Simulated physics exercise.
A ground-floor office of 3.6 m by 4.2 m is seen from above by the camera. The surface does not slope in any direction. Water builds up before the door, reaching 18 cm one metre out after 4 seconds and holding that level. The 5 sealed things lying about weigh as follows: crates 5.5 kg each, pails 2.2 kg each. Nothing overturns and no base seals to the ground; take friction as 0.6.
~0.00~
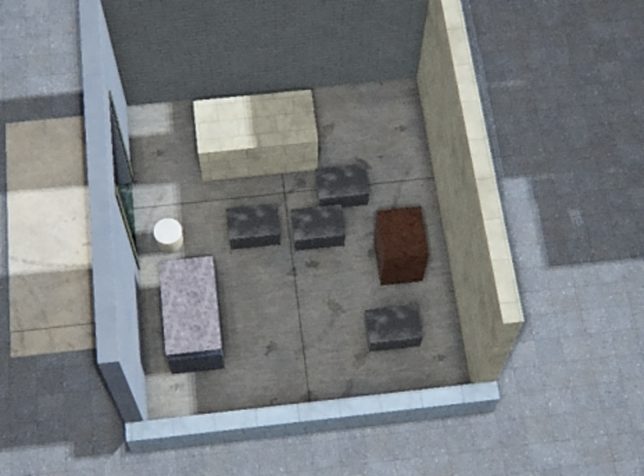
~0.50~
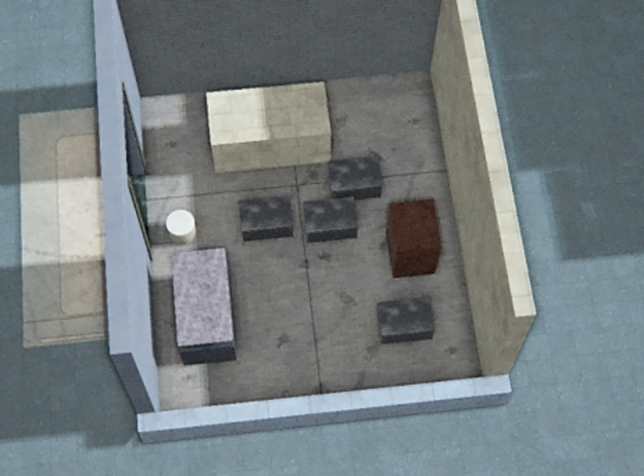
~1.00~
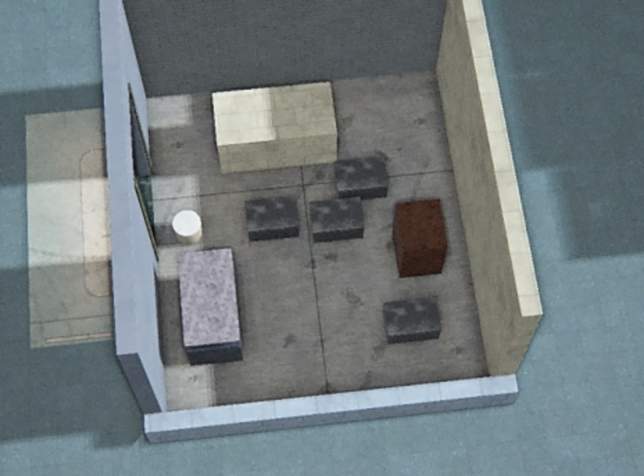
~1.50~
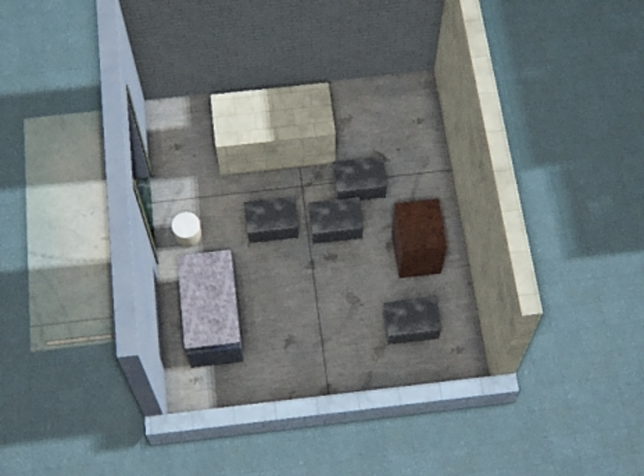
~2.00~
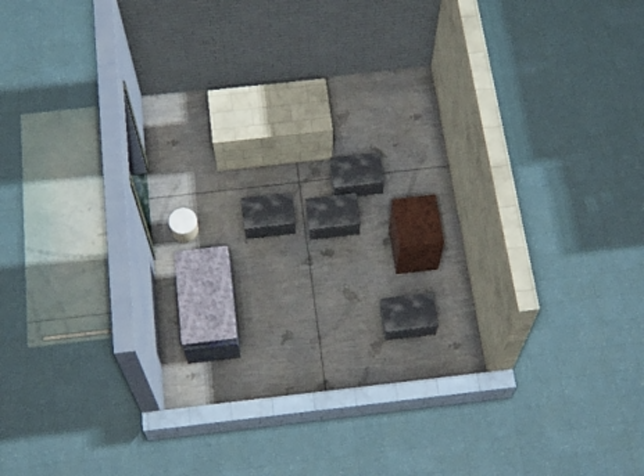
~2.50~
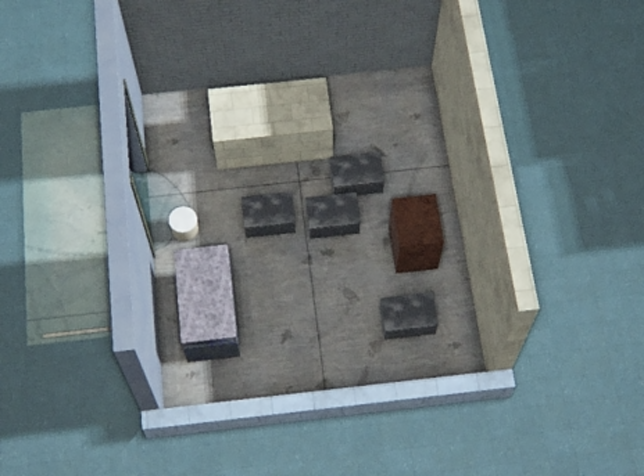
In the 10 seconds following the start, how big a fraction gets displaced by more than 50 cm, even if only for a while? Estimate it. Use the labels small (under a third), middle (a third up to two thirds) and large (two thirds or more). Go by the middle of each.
Large.
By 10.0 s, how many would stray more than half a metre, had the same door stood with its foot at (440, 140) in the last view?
The count would be 3.
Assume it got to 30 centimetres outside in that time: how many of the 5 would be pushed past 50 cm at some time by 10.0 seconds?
In that case 5 of them.
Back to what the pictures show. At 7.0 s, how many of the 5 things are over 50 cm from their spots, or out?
4.
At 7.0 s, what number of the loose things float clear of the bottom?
Answer: 3.
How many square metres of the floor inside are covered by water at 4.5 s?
I'd put it close to 4.0 m2.
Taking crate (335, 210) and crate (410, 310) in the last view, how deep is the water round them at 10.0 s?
Depths: Near 6 cm, then near 8 cm.
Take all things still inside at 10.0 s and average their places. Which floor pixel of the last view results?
Somewhere near (335, 308).
After 3.5 s 0 of 5 are over 50 cm from their spots; 0 afloat.
After 4.5 s 1 of 5 are over 50 cm from their spots; 1 afloat.
After 7.0 s 4 of 5 are over 50 cm from their spots; 3 afloat.
After 10.0 s 4 of 5 are over 50 cm from their spots, and 5 have been at some point; 4 afloat.
